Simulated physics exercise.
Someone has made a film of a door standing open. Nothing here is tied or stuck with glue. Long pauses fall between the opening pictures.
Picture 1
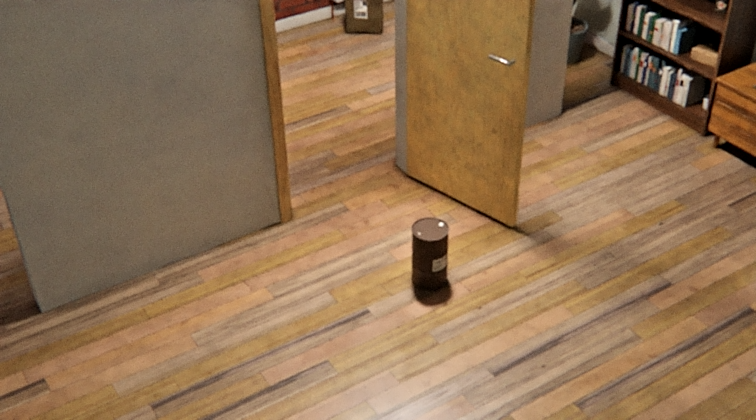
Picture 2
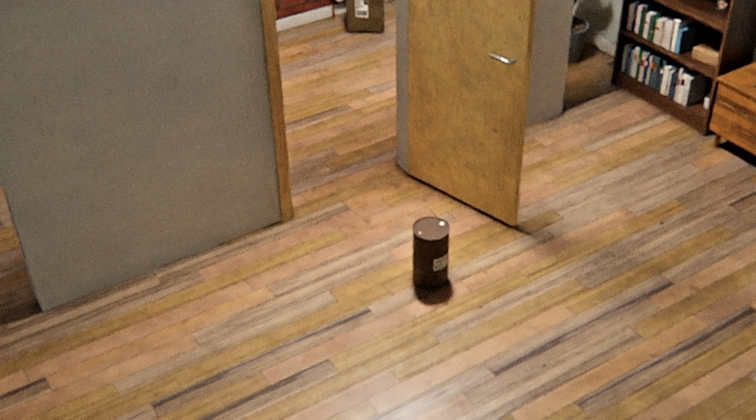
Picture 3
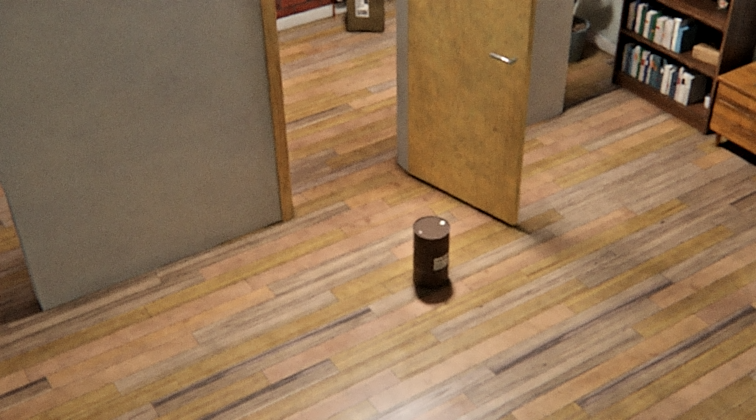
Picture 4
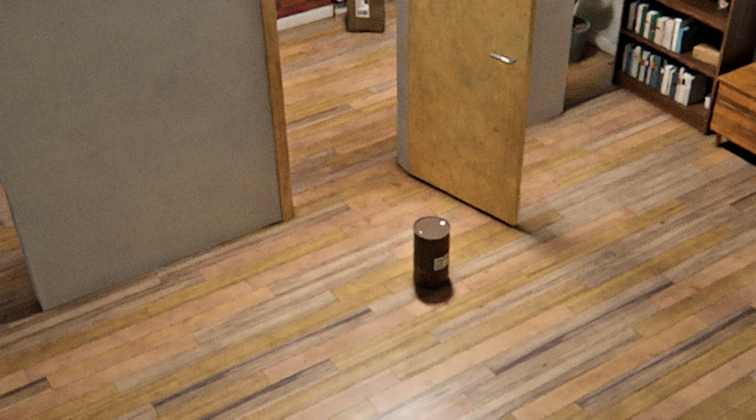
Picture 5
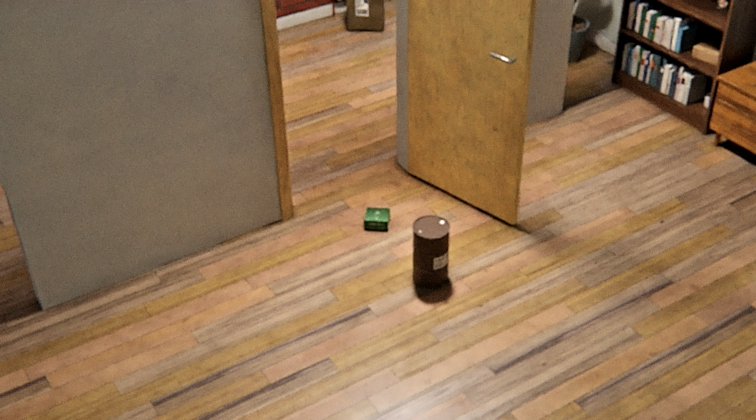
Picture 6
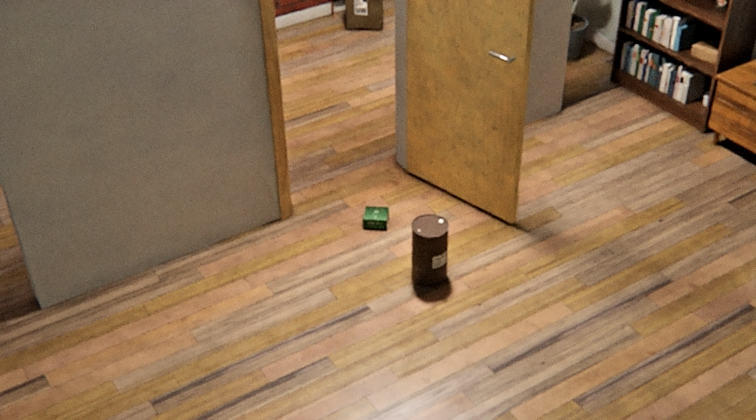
To begin with, a brown canister stands alone on a wooden floor in front of a wide-open door, with a bookshelf at the upper right, and nothing moves. Then a small green box appears on the floor behind and left of the canister, while the door and canister stay still.
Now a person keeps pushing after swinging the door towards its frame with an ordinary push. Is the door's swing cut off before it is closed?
No.
Then, 0.90 s on from there, open by 61°.
Then, 1.30 s on from there, open by 28°; green box shifted about its own width near (351, 211).
Then, 1.60 s on from there, open by 2°; green box shifted well along near (319, 194).
In the end, open by 0°; moved from the start, green box; brown canister unmoved. At the end, from the last picture's camera, green box near (306, 184).
